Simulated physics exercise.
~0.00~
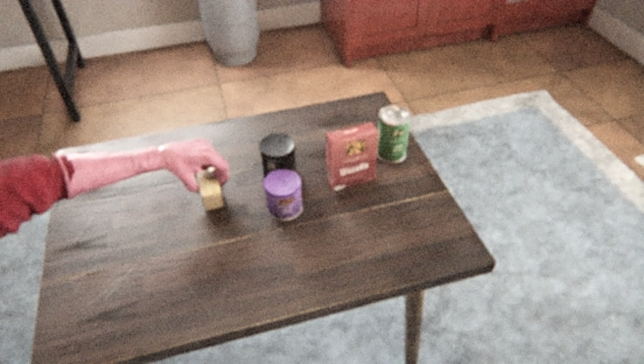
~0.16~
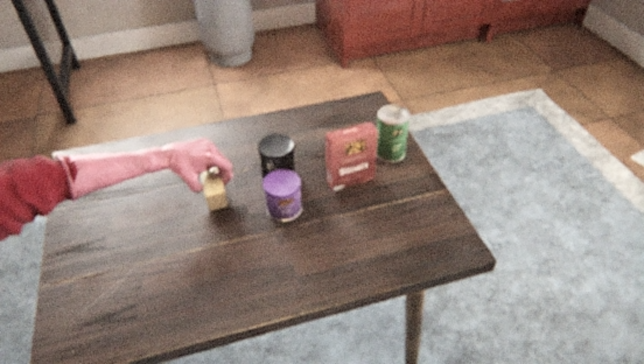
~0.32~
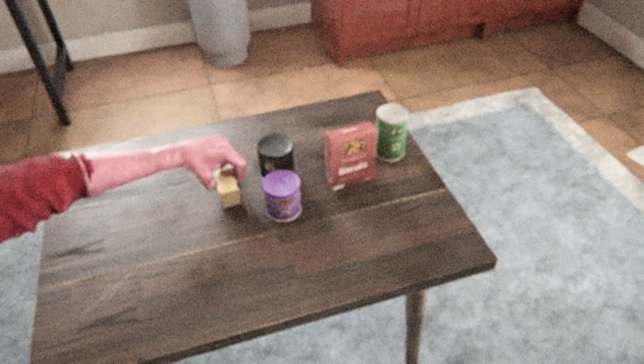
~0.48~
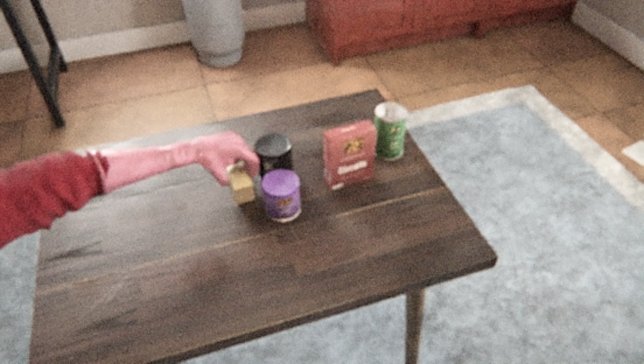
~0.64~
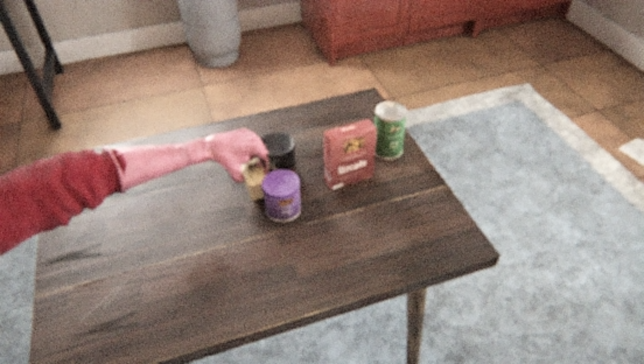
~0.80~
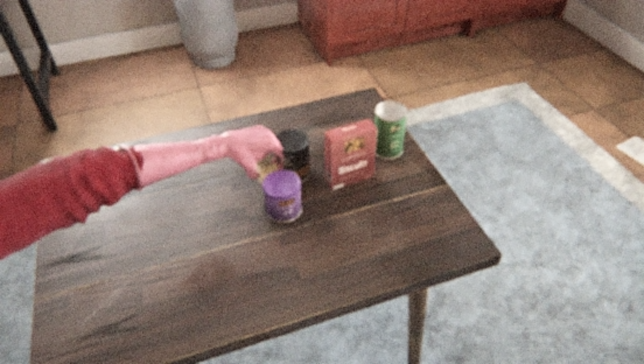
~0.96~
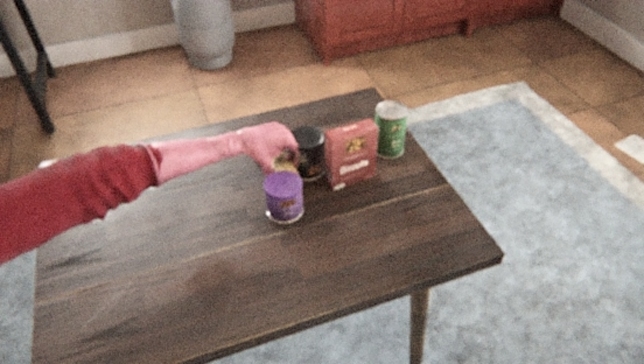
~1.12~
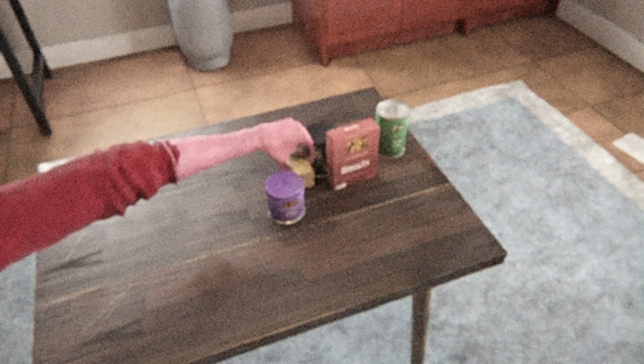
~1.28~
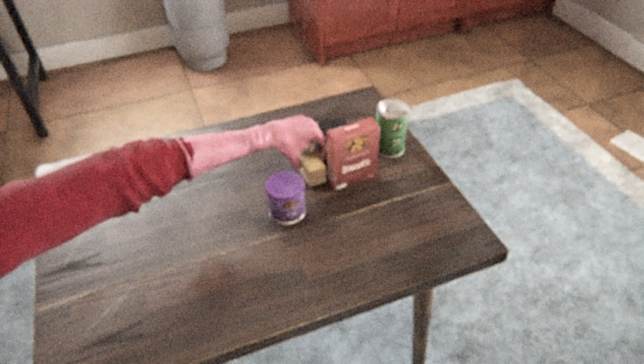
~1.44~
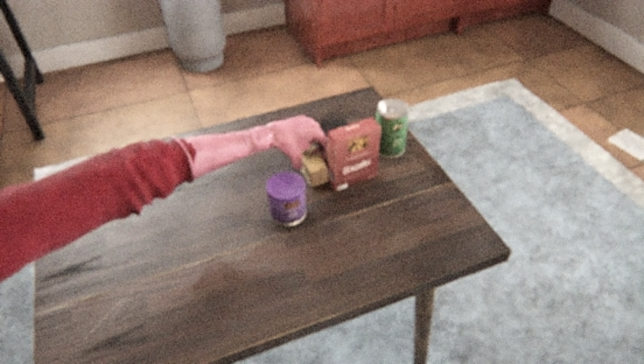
A dark wooden table stands on a pale blue rug beside a tiled floor, seen from above at an angle that drifts slightly sideways. Near its far end are a black tin, a purple tin in front of it, a red packet to the right and a green tin beyond that. A pink hand in a red sleeve slides a small yellowish block rightward behind the purple tin. The block reaches the black tin and pushes it right, upright, until it is mostly hidden behind the red packet. The hand stops there, the other items unmoved.
